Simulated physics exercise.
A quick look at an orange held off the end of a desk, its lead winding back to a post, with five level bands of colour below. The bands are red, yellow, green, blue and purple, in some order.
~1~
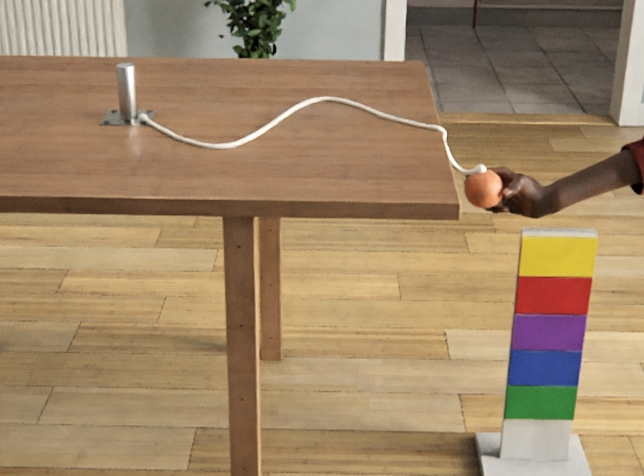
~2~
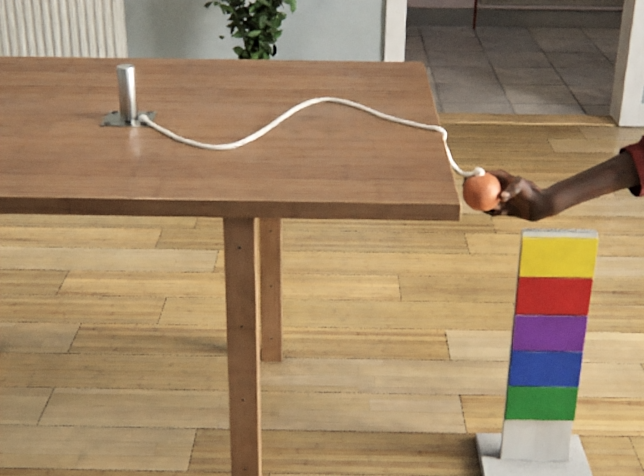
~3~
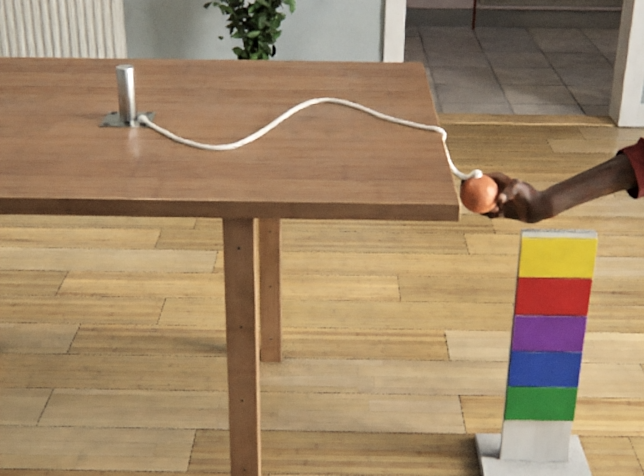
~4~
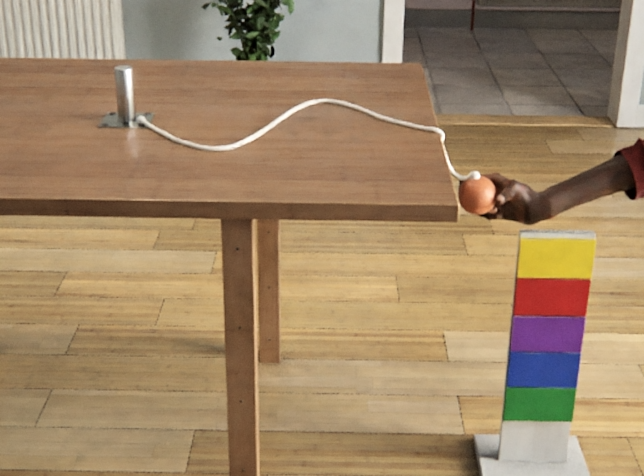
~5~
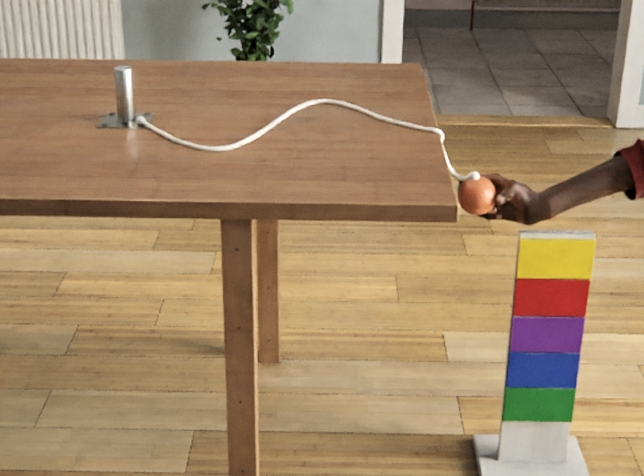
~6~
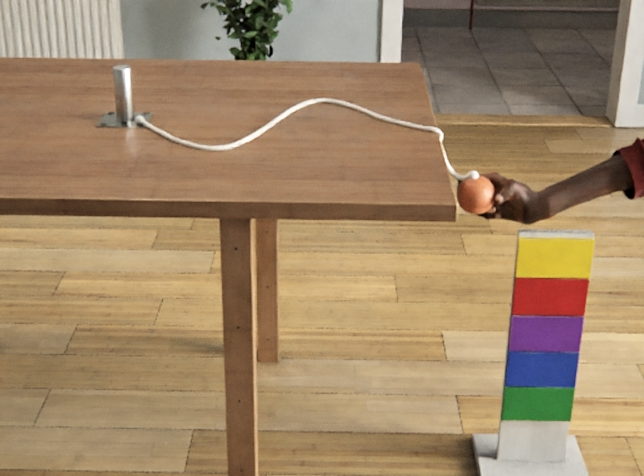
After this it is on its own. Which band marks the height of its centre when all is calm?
The lead holds its middle at blue.
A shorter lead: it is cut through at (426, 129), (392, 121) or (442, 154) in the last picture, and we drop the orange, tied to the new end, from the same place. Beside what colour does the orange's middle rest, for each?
Try by try: Red; yellow; purple.
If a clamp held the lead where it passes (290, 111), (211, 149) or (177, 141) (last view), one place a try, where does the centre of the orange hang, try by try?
The places are (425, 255), (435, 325) and (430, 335).
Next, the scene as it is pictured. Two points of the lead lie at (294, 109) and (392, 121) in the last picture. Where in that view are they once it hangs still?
Near (409, 132) and (435, 244).
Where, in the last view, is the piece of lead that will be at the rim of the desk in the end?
That spot is around (313, 102).
Early on, orange near (461, 338); level with purple.
Midway, orange near (398, 345); level with purple.
Near the end, orange near (442, 362); level with blue.
Finally, orange near (425, 364); level with blue. At blue.
